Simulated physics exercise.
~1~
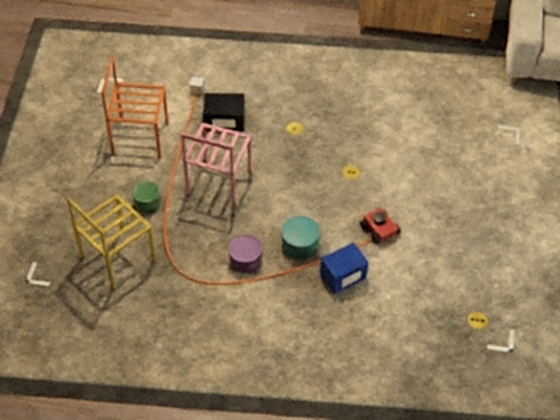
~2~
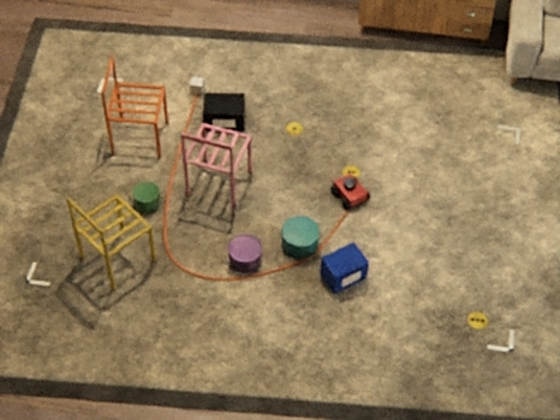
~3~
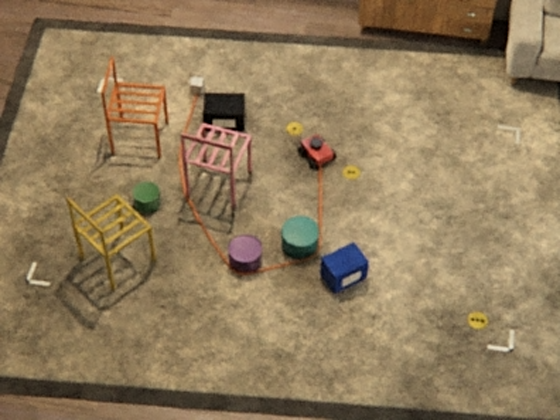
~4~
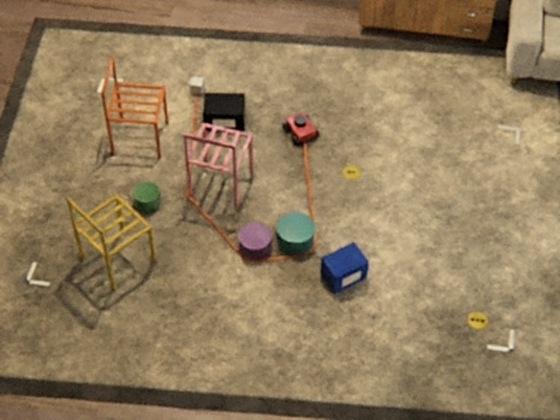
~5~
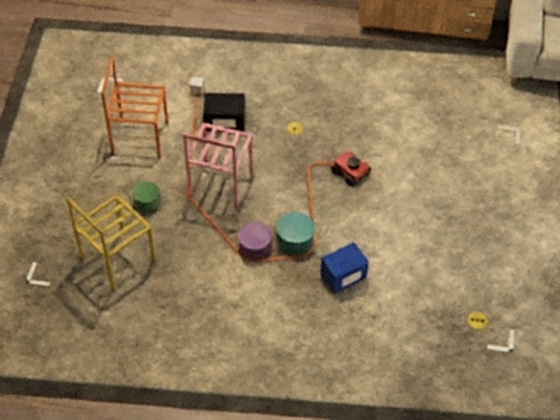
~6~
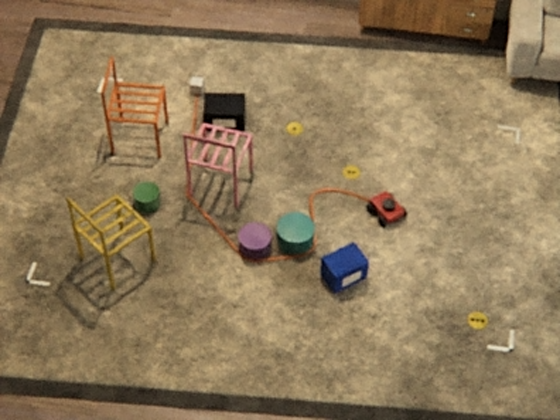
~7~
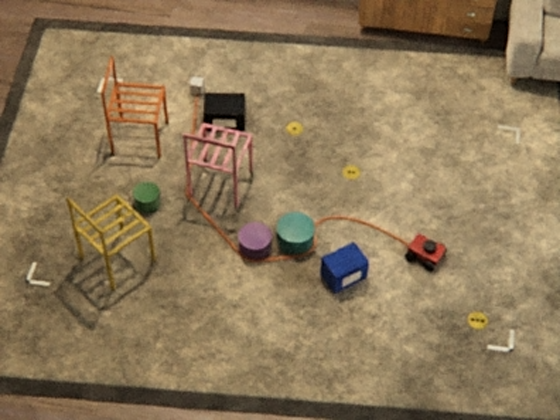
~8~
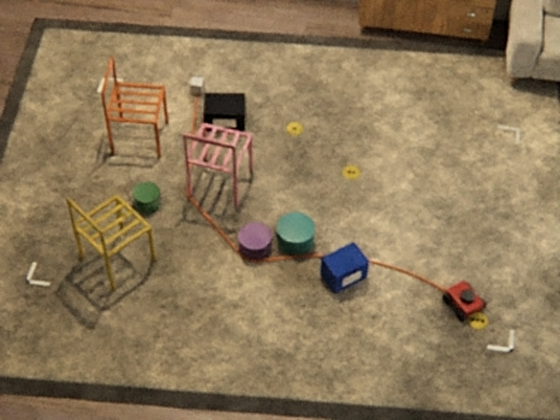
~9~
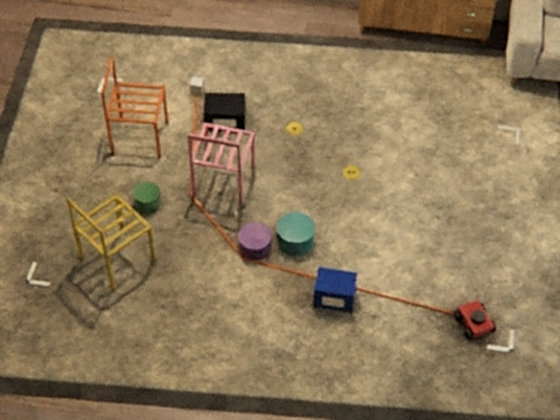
A small red cart tows a lead between yellow marks, shifting two tubs and the blue carton.
